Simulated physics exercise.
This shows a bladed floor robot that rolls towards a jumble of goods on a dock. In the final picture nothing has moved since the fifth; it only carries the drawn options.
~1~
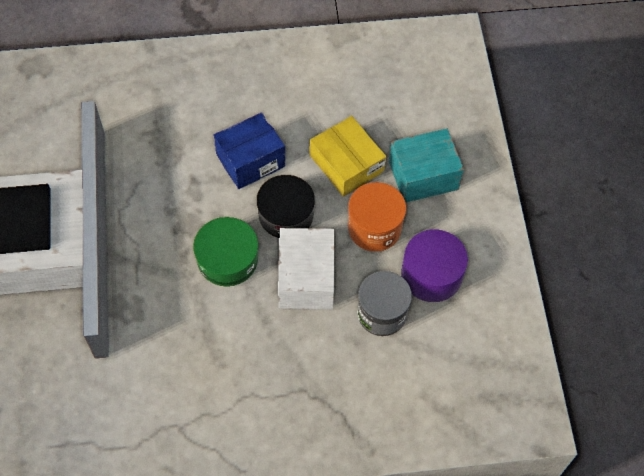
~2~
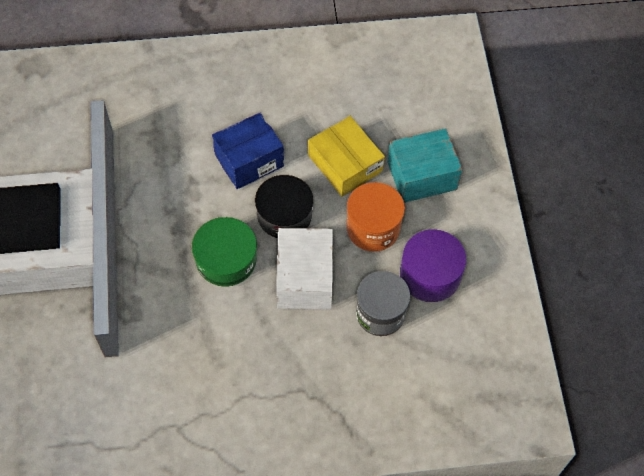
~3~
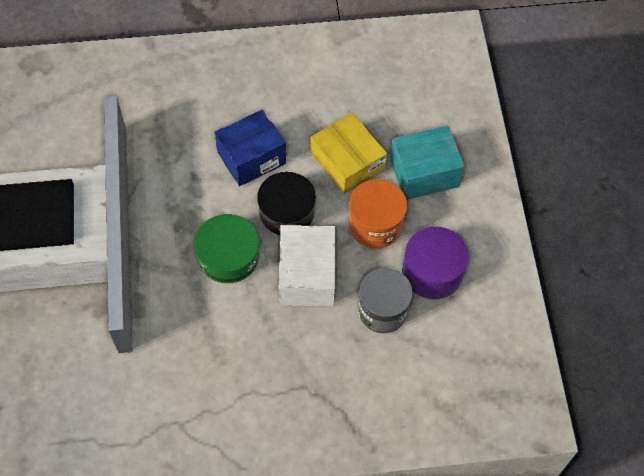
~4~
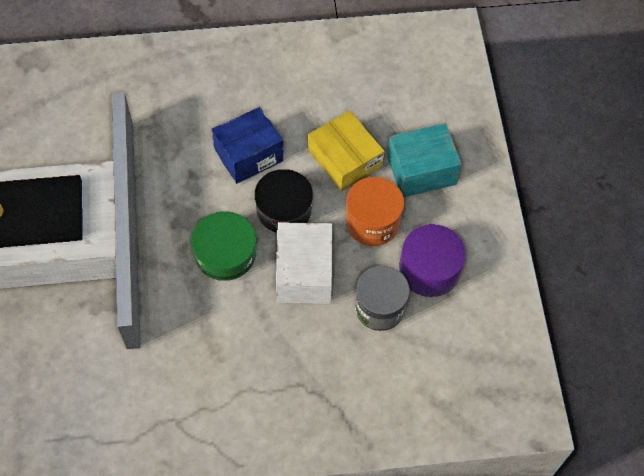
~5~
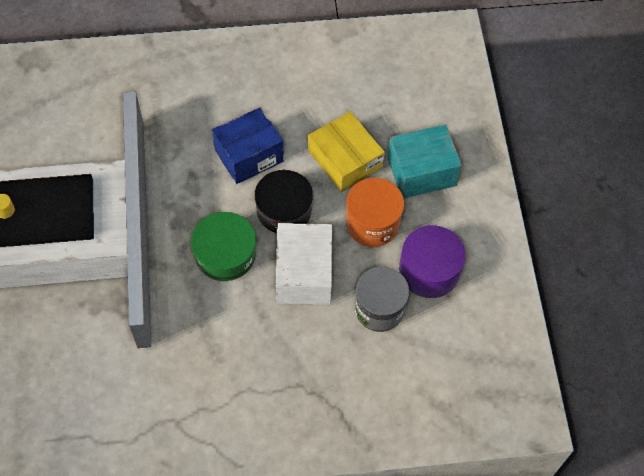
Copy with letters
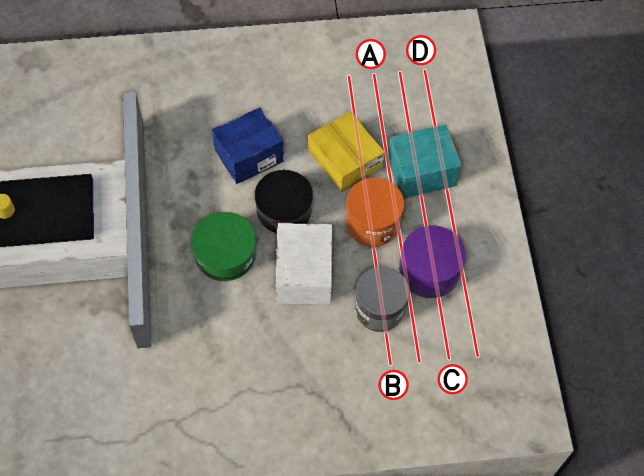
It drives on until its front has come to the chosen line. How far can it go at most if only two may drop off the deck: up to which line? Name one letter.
At C, and not beyond.
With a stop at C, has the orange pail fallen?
No.
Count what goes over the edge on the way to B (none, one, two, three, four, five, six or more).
By then, none.
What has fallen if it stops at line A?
The turquoise crate goes over.
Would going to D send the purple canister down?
Yes.
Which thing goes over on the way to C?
It is the turquoise crate.
On the marked copy, A at (395, 208); B at (368, 210); C at (423, 206); D at (449, 203).
With C. Early on, robot (157, 200); blue parcel (274, 148); white crate (328, 269).
Further on, robot (264, 191); turquoise crate (480, 166); purple canister (457, 260).
At the end, robot (342, 184); turquoise crate over the edge; purple canister (531, 248); one fallen.
As for the rest, A is within the limit but short; B is within the limit but short; D drops four.
